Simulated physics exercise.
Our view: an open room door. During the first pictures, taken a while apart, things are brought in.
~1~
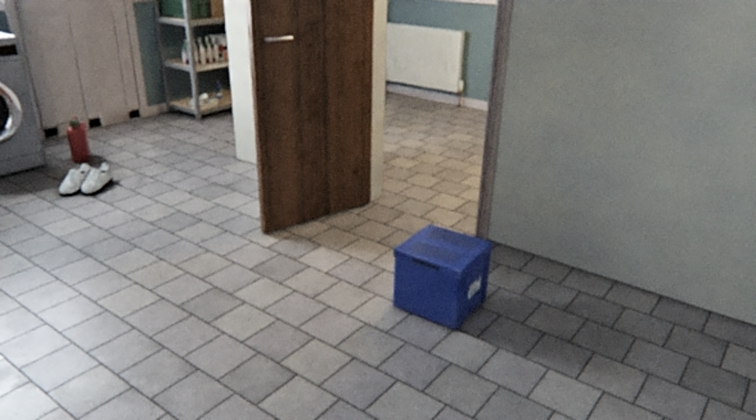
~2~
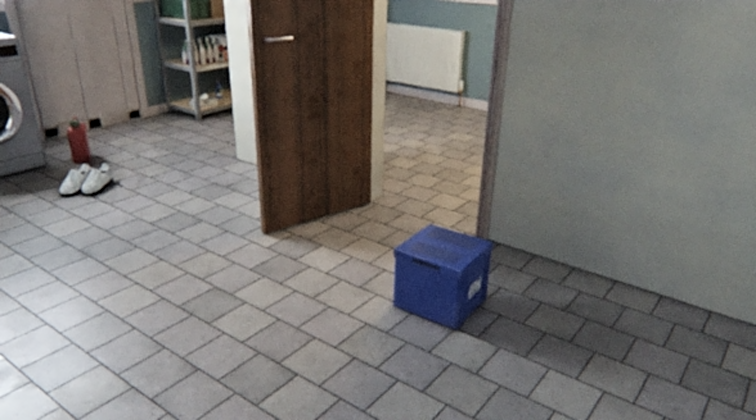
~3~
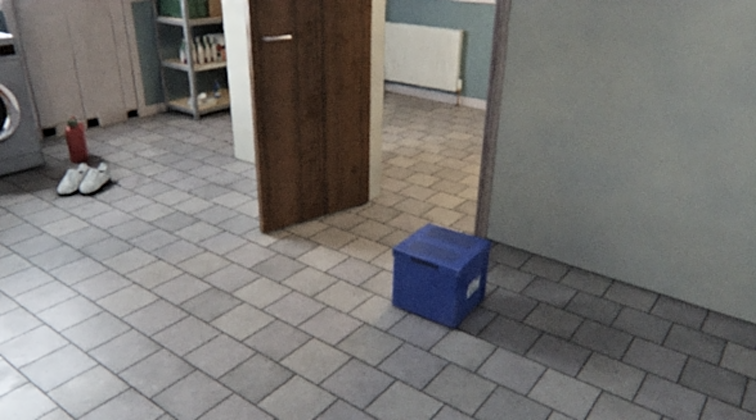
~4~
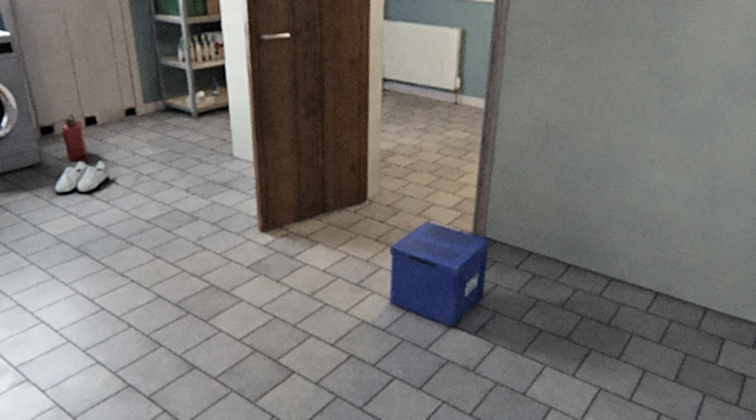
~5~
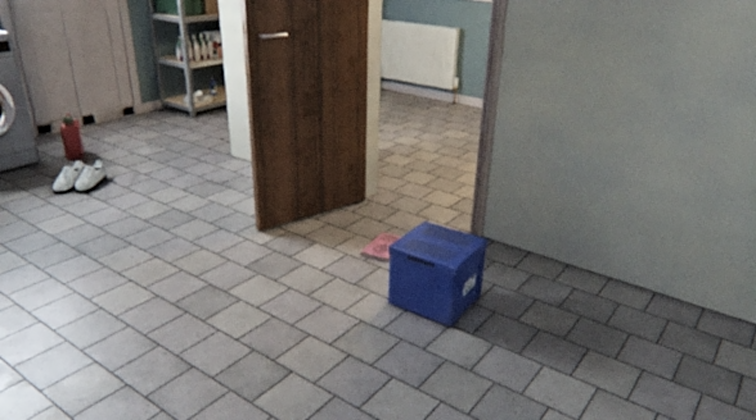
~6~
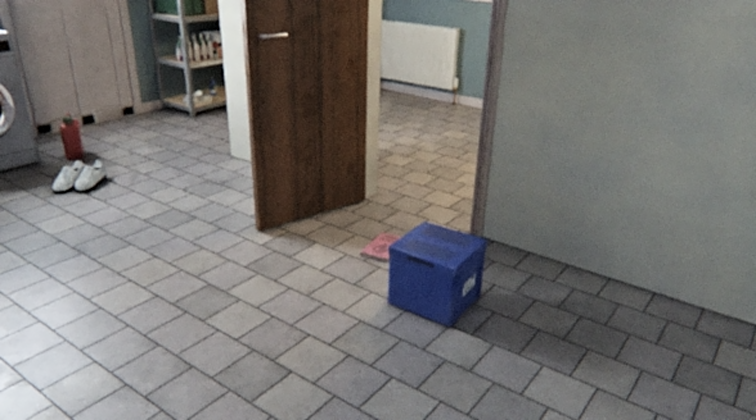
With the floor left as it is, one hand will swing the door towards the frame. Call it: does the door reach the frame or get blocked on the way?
It gets blocked on the way.
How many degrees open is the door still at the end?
Some 10° open.
Then, 1.00 s later than the last frame, door at 65°.
Then, 1.40 s later than the last frame, door at 39°; pink book moved a little near (409, 245).
Then, 1.70 s later than the last frame, door at 20°; pink book moved about its own width near (444, 237).
When it is over, door at 12°; moved from the start, pink book; blue tote as before. End places, in pixels of the last picture, pink book near (456, 233).
